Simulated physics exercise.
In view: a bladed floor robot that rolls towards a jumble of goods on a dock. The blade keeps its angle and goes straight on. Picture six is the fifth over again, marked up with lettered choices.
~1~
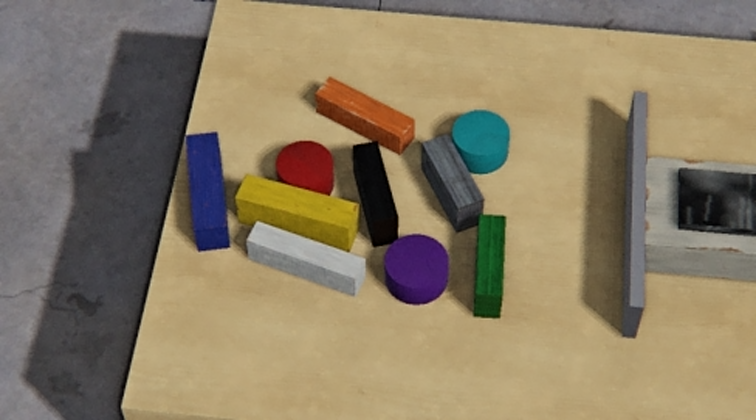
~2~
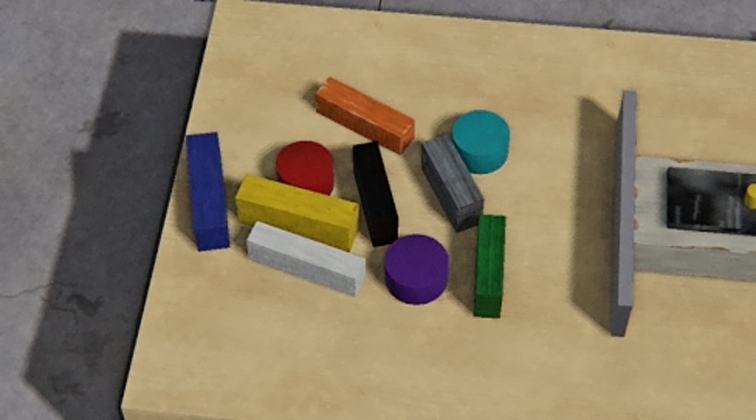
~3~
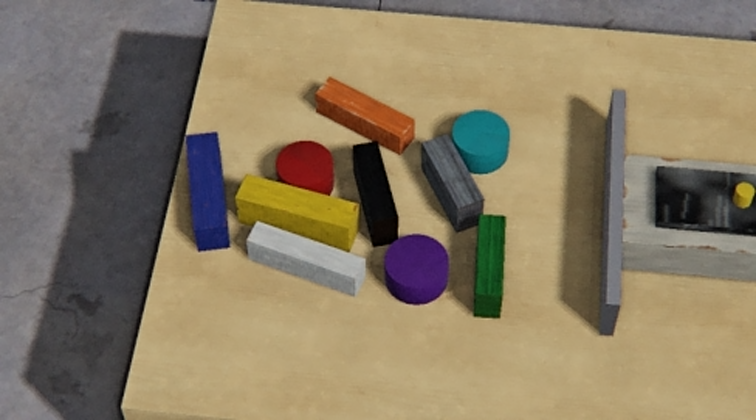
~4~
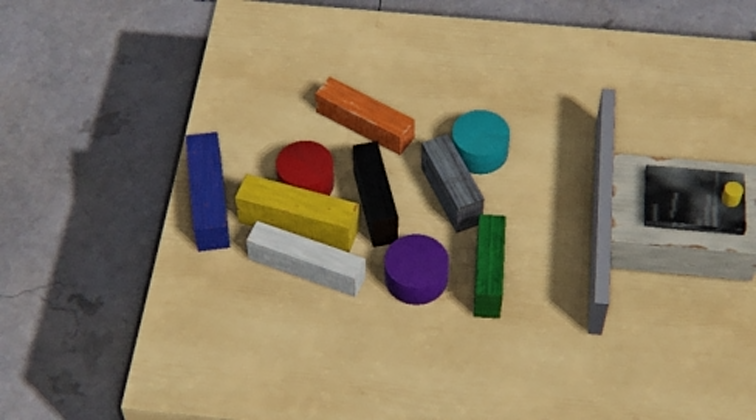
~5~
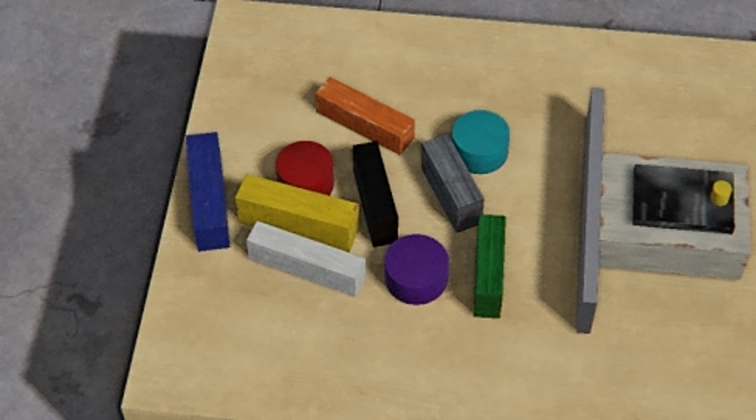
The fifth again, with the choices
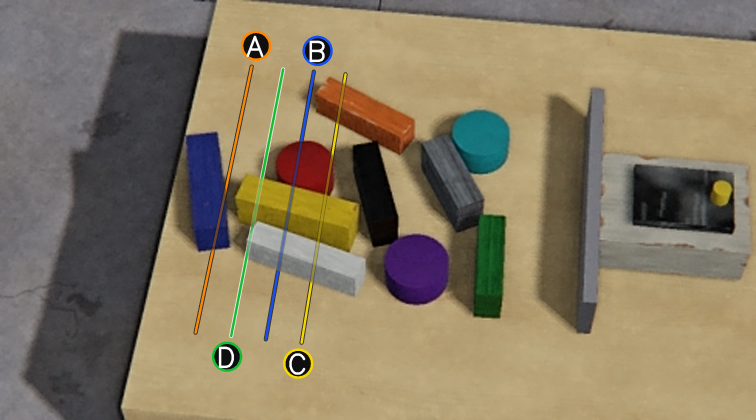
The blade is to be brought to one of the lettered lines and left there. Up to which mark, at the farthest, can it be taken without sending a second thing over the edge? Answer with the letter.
It can go as far as B.
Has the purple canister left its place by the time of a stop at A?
Yes.
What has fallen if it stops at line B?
It is the blue bar.
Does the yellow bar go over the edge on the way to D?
Yes.
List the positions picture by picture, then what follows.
Orange bar (365, 116); red canister (305, 174); yellow bar (298, 213), in the first picture.
Robot (710, 200); green stick (489, 266), in the second picture.
Robot (699, 199); grey stick (452, 183), in the third picture.
Robot (687, 198); blue bar (208, 191), in the fourth picture.
Robot (676, 197); purple canister (417, 270); orange bar (365, 116); red canister (305, 174), in the fifth picture.
On the marked copy, A at (225, 191); B at (291, 197); C at (325, 200); D at (259, 194).
Following B. Soon after the start, robot (565, 187); purple canister (411, 269); green stick (457, 263).
Later, robot (456, 178); blue bar (182, 187); yellow bar (251, 208).
In the end, robot (374, 170); blue bar over the edge; yellow bar (172, 206); one fallen.
As for the rest, A drops five; C is within the limit but short; D drops two.
